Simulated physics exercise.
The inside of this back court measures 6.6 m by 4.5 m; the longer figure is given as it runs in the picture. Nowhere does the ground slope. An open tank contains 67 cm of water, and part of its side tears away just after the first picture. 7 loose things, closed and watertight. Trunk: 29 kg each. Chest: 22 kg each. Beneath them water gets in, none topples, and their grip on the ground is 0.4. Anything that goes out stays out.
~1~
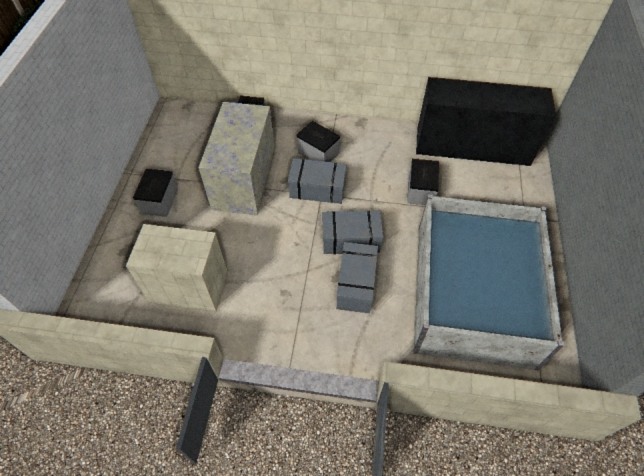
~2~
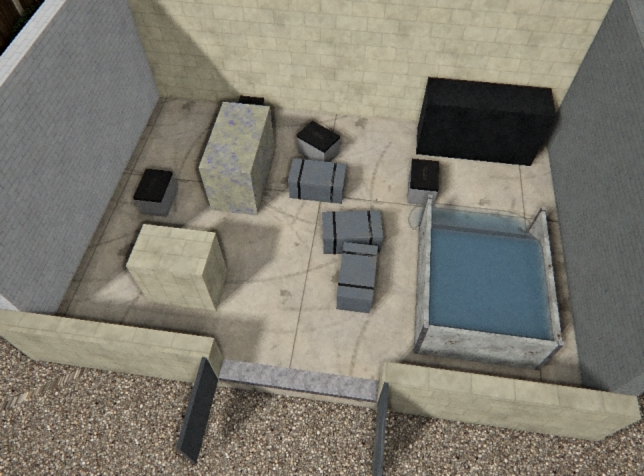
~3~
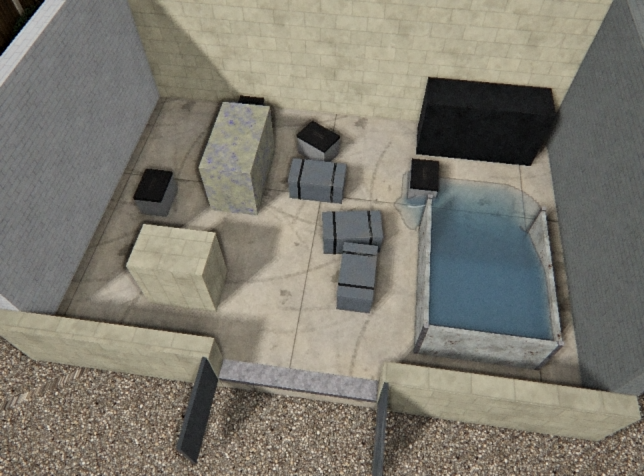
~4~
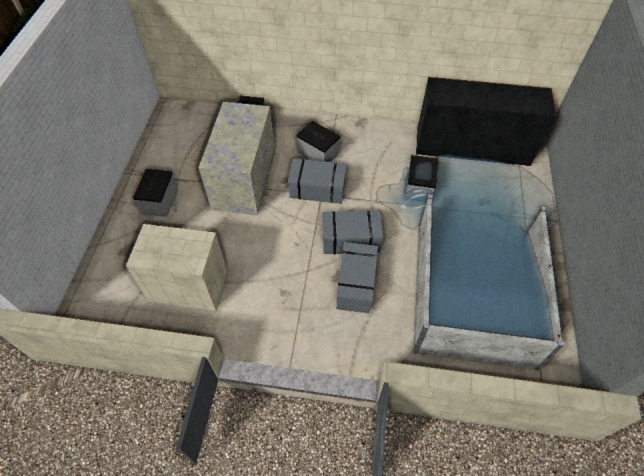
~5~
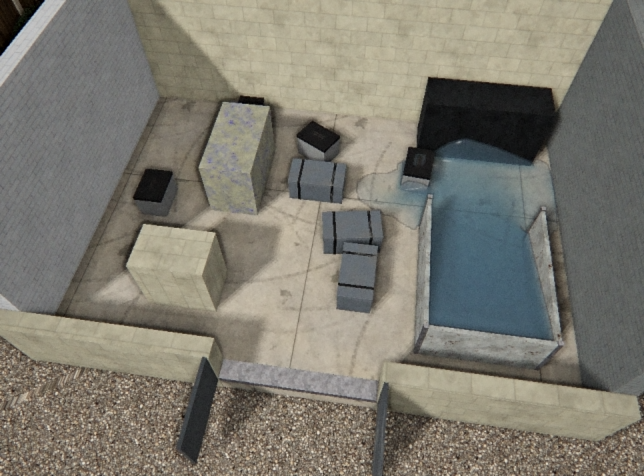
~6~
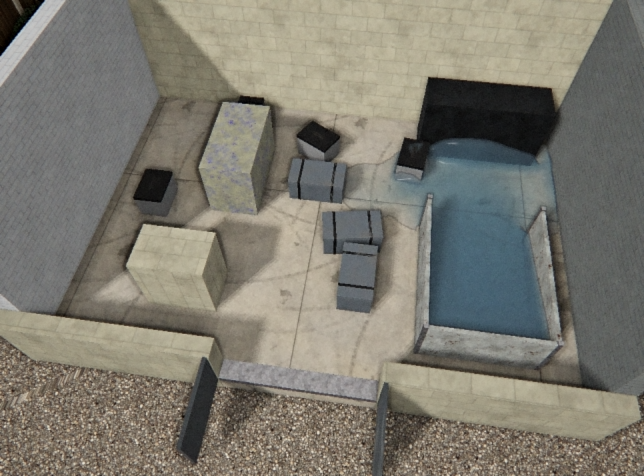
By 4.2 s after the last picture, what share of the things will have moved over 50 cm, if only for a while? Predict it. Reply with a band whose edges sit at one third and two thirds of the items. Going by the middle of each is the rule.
Band: One third to two thirds.
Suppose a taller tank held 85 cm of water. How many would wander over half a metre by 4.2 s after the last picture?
Count: 5.
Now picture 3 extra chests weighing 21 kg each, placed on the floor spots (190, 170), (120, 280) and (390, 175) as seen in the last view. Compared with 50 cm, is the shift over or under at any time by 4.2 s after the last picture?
Check, in order - not exceeded, not exceeded, exceeded.
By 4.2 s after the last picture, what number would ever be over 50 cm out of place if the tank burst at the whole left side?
Result: 5.
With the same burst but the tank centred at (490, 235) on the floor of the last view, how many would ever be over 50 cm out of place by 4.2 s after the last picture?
So the tally would be 3.
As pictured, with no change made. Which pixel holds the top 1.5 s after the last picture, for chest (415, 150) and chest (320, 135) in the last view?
About (274, 102) for the first and (282, 126) for the second.
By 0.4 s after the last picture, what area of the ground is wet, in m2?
Some 8.0 m2 of it.
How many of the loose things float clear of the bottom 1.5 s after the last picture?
Count at that moment: 0.
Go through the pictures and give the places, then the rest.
A chest at (425, 174), on the bottom; a trunk at (358, 270), on the bottom; water covers 2.5 m2; 0 of 7 have shifted, in the first frame.
A chest at (425, 174) rests on the ground; a trunk at (358, 270) rests on the ground; water covers 3.3 m2; 0 of 7 have shifted, in the second frame.
A chest at (425, 173), on the bottom; a trunk at (358, 270) rests on the ground; water covers 4.3 m2; 0 of 7 have shifted, in the third frame.
A chest at (423, 170) rests on the ground, 7 cm from its start; a trunk at (358, 270) rests on the ground; water covers 5.5 m2; 1 of 7 have shifted, in the fourth frame.
A chest at (419, 162) rests on the ground, 24 cm from its start; a trunk at (358, 270) rests on the ground; 6.1 m2 under water; 1 of 7 have shifted, in the fifth frame.
A chest at (414, 152), on the bottom, 43 cm from its start; a trunk at (358, 270) rests on the ground; water covers 6.7 m2; 1 of 7 have shifted, in the sixth frame.
Then, 0.4 s after the last picture 1 of 7 are over 50 cm from their spots; 0 afloat.
Then, 1.5 s after the last picture 2 of 7 are over 50 cm from their spots; 0 afloat.
Then, 2.8 s after the last picture 4 of 7 are over 50 cm from their spots; 0 afloat.
Then, 4.2 s after the last picture 4 of 7 are over 50 cm from their spots, and 4 have been at some point; 1 afloat.
